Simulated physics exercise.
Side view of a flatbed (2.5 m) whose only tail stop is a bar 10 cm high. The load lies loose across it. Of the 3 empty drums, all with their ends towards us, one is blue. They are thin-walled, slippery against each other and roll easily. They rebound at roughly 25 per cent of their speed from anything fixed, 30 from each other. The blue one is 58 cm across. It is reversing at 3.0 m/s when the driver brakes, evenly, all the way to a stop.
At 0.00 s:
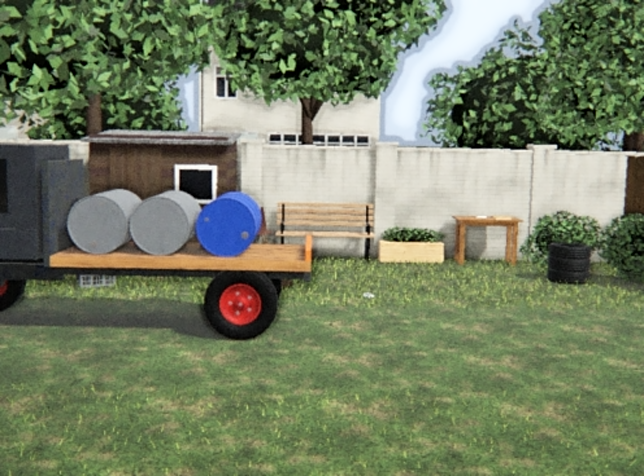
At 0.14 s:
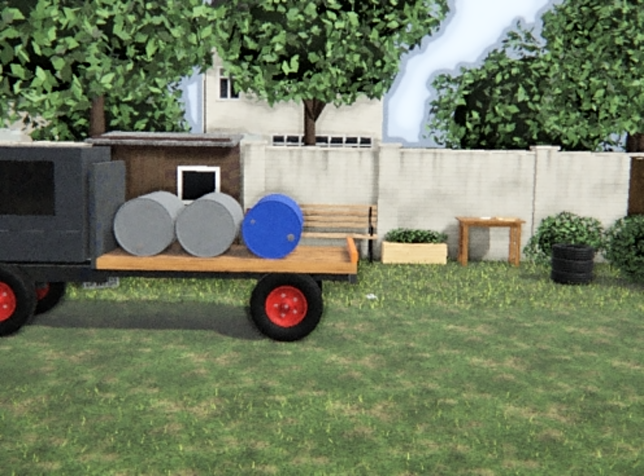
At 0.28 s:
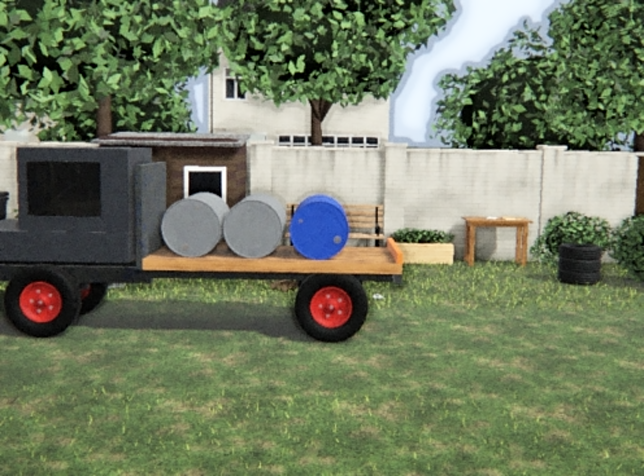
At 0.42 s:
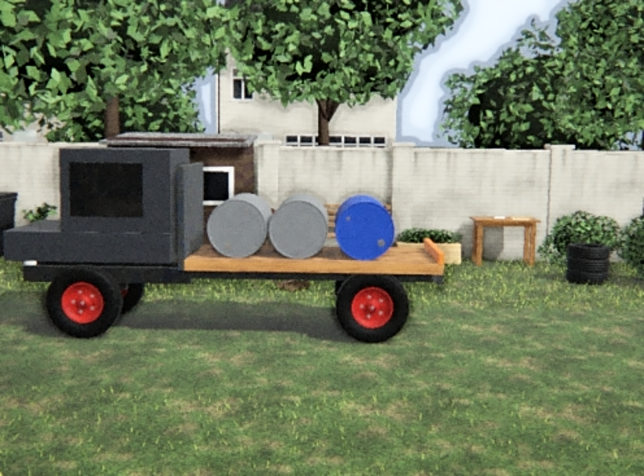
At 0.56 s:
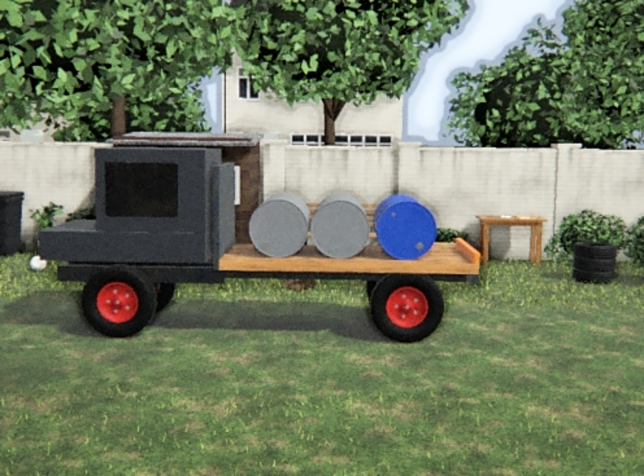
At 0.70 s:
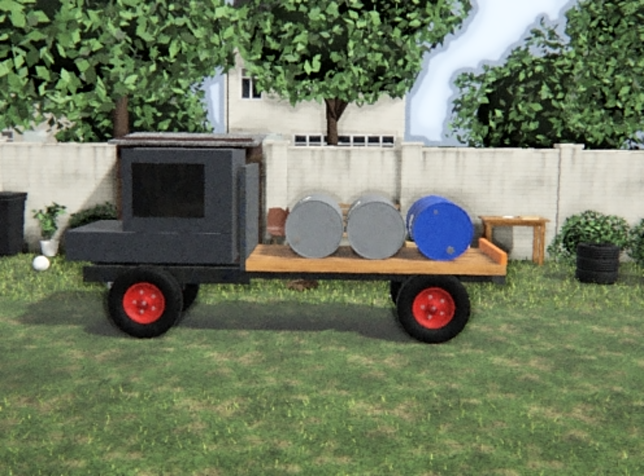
A dark grey flatbed truck carrying two grey drums and a blue one backs rightward across a lawn, seen from the side. Behind it are a brown shed, a bench, a planter, a wooden table and stacked black tyres along a pale wall, with trees and a house beyond. The truck slows as the drums roll slightly towards the low tail bar, while the camera drifts a little left.
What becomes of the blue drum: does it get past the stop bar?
Blue goes over the tail.
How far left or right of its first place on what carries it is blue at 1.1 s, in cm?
Blue 60 right.
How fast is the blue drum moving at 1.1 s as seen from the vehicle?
Near 0.7 m/s.
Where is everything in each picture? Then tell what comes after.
Blue (226, 227); tail bar at (308, 256); speed 3.0 m/s; 3 of the 3 make up the bottom layer on the bed, in the first frame.
Blue (272, 230); tail bar at (354, 258); speed 2.8 m/s, in the second frame.
Blue (319, 230); tail bar at (400, 259); speed 2.5 m/s, in the third frame.
Blue (365, 231); tail bar at (441, 259); speed 2.1 m/s, in the fourth frame.
Blue (407, 231); tail bar at (477, 259); speed 1.8 m/s, in the fifth frame.
Blue (443, 232); tail bar at (504, 259); speed 1.5 m/s, in the sixth frame.
Then, 1.1 s in, blue is on the bed, 20 cm from the bar, rolling towards it; 0 of 3 are off.
Then, 1.6 s in, blue is going over the tail; 1 of 3 is off.
In the end (4.4 s), blue is off the end; 1 of 3 is off.
